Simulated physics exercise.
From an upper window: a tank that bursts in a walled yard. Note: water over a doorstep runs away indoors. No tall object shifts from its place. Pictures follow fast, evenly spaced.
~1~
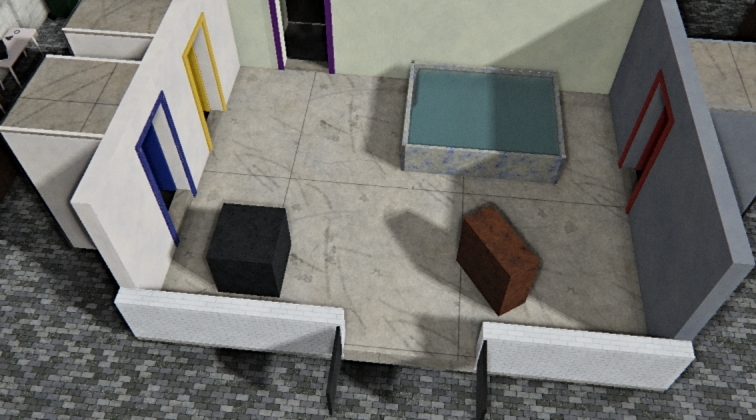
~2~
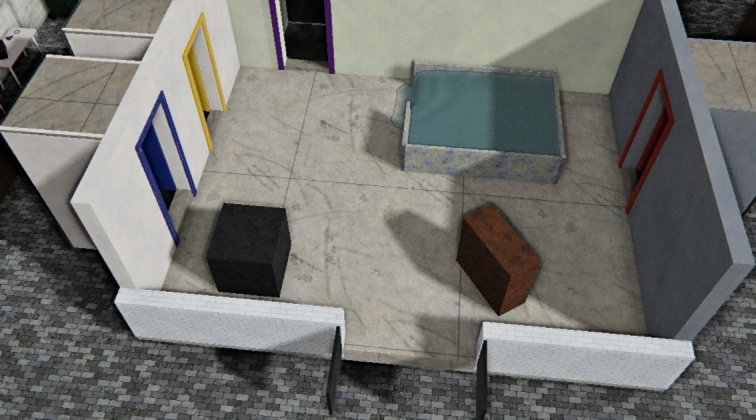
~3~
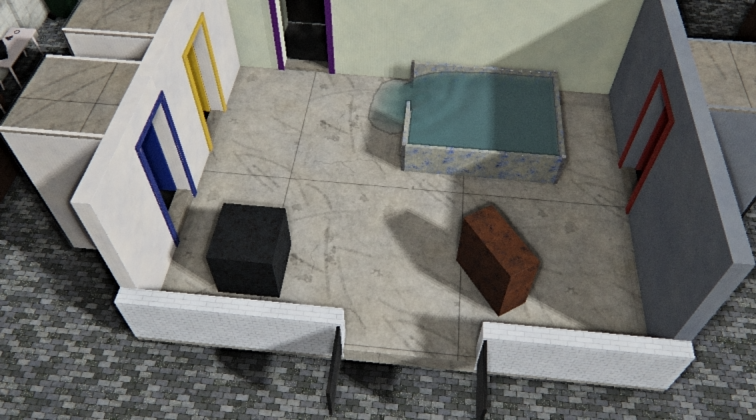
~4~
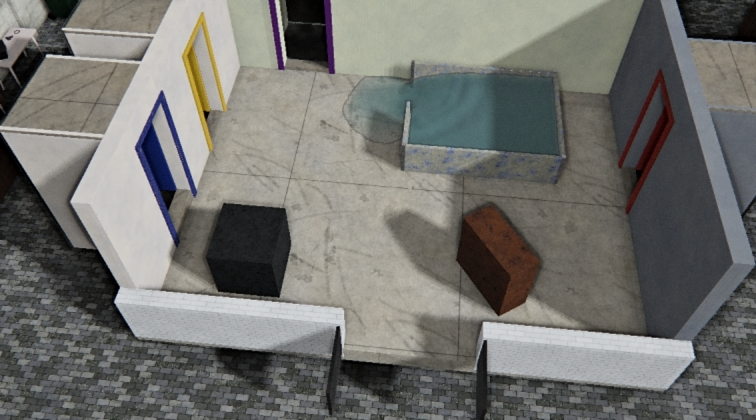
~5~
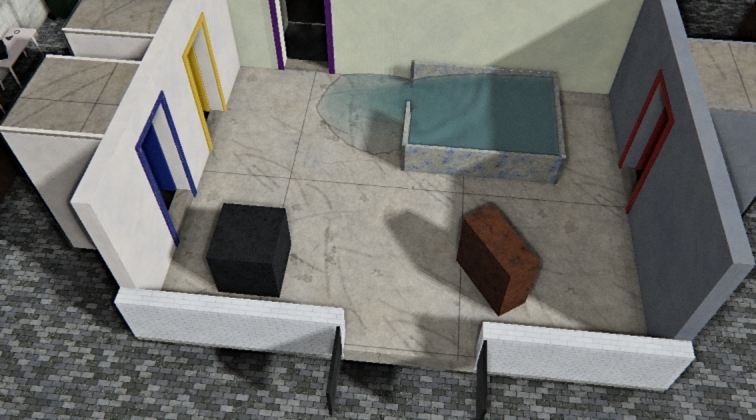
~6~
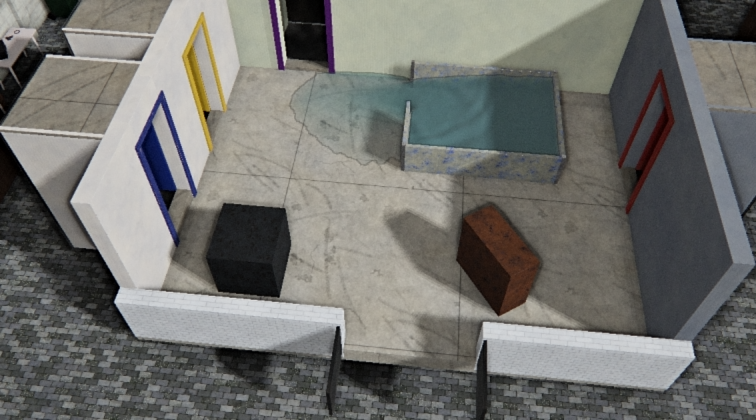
The footage shows a walled yard with coloured doorways, a black block and a brown block, where water in a raised tank pours out through its left side and spreads leftward across the pale floor in a widening sheet.
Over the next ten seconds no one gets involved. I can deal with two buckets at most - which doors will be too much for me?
The purple door exceeds the allowance there, the red door keeps inside the allowance there, the yellow door exceeds the allowance there, the blue door keeps inside the allowance there.
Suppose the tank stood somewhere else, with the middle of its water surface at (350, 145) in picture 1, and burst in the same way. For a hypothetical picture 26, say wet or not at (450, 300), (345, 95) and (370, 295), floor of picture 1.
Spared, hit, spared.
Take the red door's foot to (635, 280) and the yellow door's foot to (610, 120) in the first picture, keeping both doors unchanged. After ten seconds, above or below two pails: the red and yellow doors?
Red does not overflow; yellow does not overflow.
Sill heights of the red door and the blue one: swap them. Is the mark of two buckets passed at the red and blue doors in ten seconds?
As I read it, the red one remains below while the blue one ends up above.
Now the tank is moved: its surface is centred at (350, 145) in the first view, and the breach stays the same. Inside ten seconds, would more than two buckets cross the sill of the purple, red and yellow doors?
Result: Purple door misses it, red door misses it, yellow door tops the limit.
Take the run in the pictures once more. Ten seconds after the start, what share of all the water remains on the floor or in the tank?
Near 86 in a hundred.
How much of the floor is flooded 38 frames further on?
I'd say close to 60 per cent.
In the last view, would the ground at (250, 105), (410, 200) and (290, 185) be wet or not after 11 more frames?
As listed, the points end up soaked, high and dry and soaked.
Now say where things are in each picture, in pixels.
Still water in the tank at (483, 110), in the first frame.
Water pours out at (411, 101) and has run to (407, 87), in the second frame.
The front is at (374, 119), out from the gap at (411, 101), in the third frame.
The front is at (347, 108), out from the gap at (411, 102), in the fourth frame.
Water pours out at (411, 101) and has run to (322, 108), in the fifth frame.
The front is at (294, 104), out from the gap at (411, 101), in the sixth frame.
A moment on, water covers 20 % of the floor; the purple door wet at the sill, nothing in, the red door not reached, the yellow door wet at the sill, nothing in, the blue door not reached.
Next, water covers 25 % of the floor; the purple door under two buckets in, the red door not reached, the yellow door over two buckets in, the blue door not reached.
Then, water covers 35 % of the floor; the purple door under two buckets in, the red door not reached, the yellow door far over two buckets in, the blue door wet at the sill, nothing in.
Later, water covers 60 % of the floor; the purple door over two buckets in, the red door not reached, the yellow door far over two buckets in, the blue door wet at the sill, nothing in.
In the end, water covers 85 % of the floor; the purple door over two buckets in, the red door wet at the sill, nothing in, the yellow door far over two buckets in, the blue door wet at the sill, nothing in.
